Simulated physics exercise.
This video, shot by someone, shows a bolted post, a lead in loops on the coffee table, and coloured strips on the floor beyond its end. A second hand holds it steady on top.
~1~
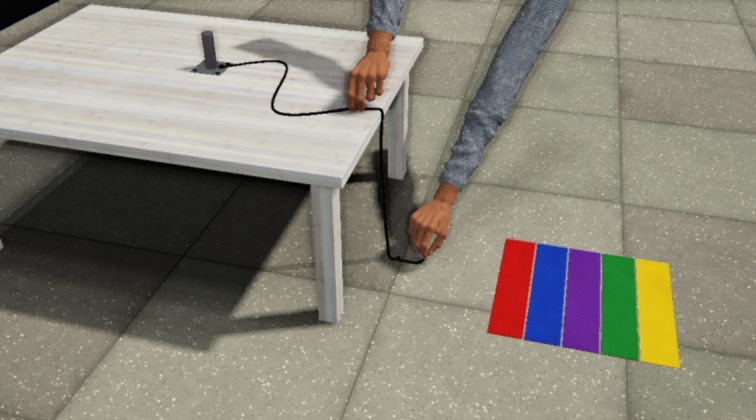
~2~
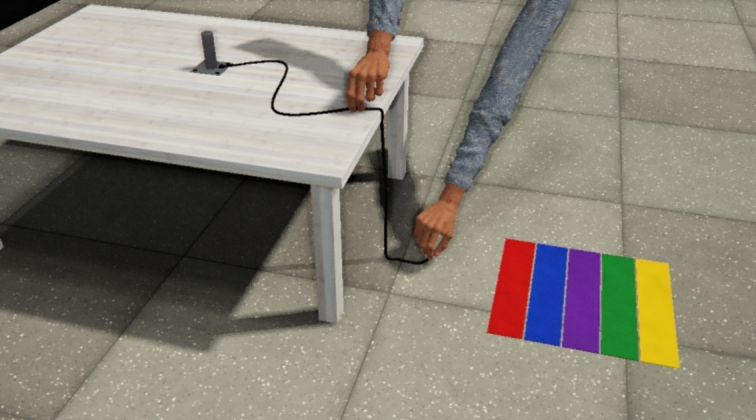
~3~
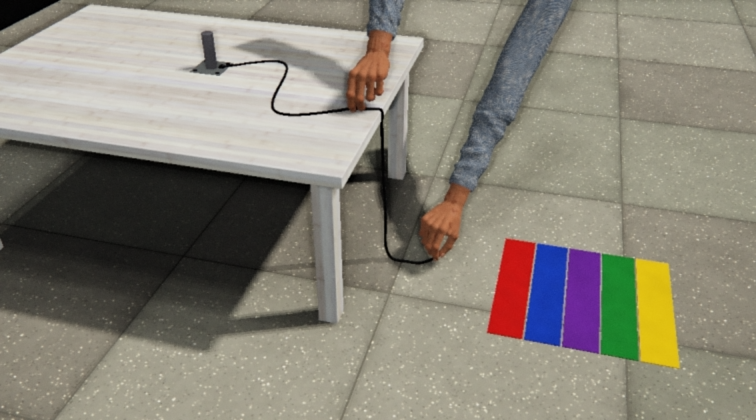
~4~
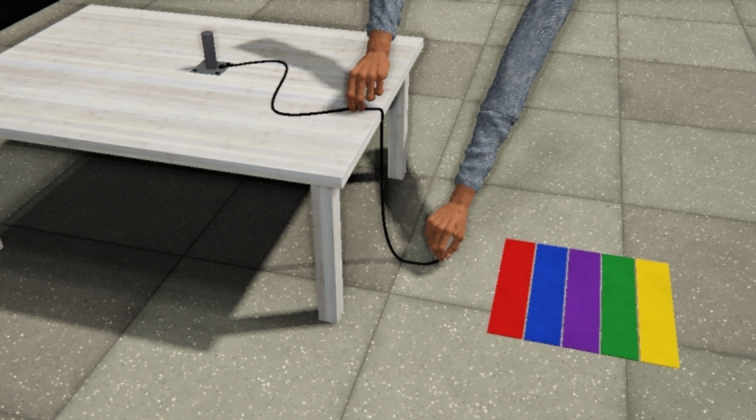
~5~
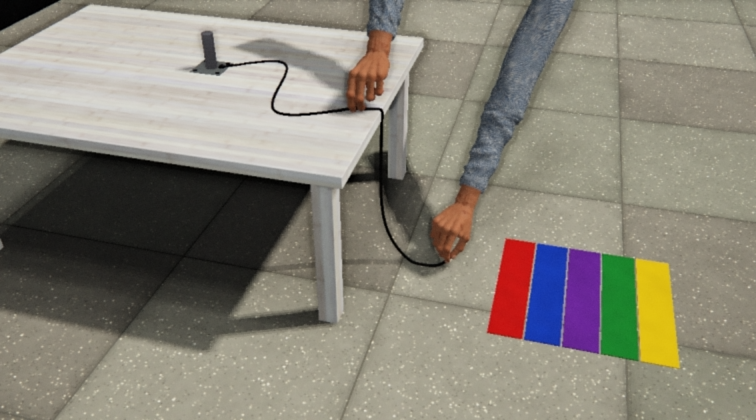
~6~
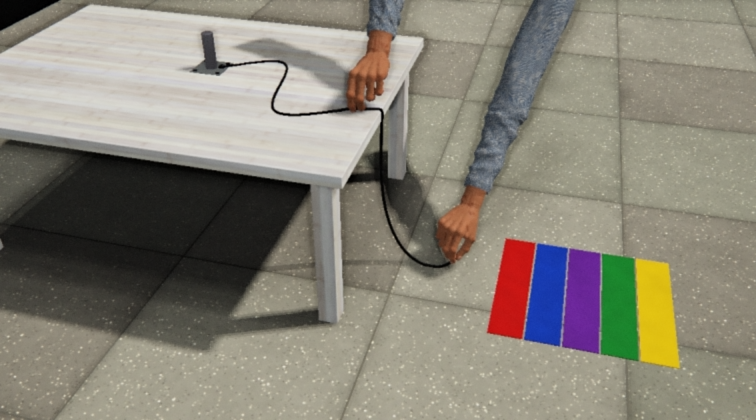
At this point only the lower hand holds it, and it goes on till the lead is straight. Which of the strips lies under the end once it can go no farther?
The yellow one.
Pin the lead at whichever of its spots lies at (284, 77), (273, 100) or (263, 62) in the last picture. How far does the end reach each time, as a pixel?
Per try (px, approx.): (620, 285); (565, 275); (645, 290).
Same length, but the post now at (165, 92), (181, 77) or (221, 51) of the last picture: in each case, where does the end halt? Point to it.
Somewhere near (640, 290), (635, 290) and (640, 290), in that order.
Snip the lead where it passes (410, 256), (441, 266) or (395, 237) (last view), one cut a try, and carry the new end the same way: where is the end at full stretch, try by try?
I'd put it around (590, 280) for the first cut, (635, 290) for the second and (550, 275) for the third.
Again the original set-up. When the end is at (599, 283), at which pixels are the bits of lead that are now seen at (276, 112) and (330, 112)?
One is near (381, 101), the other near (403, 147).
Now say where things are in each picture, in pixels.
The first frame shows end (427, 254); red (508, 316); blue (544, 323); purple (582, 330); green (619, 337); yellow (658, 344).
The second frame shows end (433, 255); lead through (255, 63) (282, 82) (289, 115) (374, 110) (385, 177) (385, 243).
The third frame shows end (438, 256).
The fourth frame shows end (444, 257); lead through (255, 63) (282, 82) (289, 115) (374, 110) (382, 177) (389, 242).
The fifth frame shows end (450, 258).
The sixth frame shows end (455, 259); lead through (255, 63) (282, 82) (289, 115) (374, 110) (381, 177) (398, 242).
A little later, end near (599, 283); over purple.
Next, end near (637, 289); over green.
When it is tight, end near (660, 293); over yellow. It gets as far as the yellow strip.
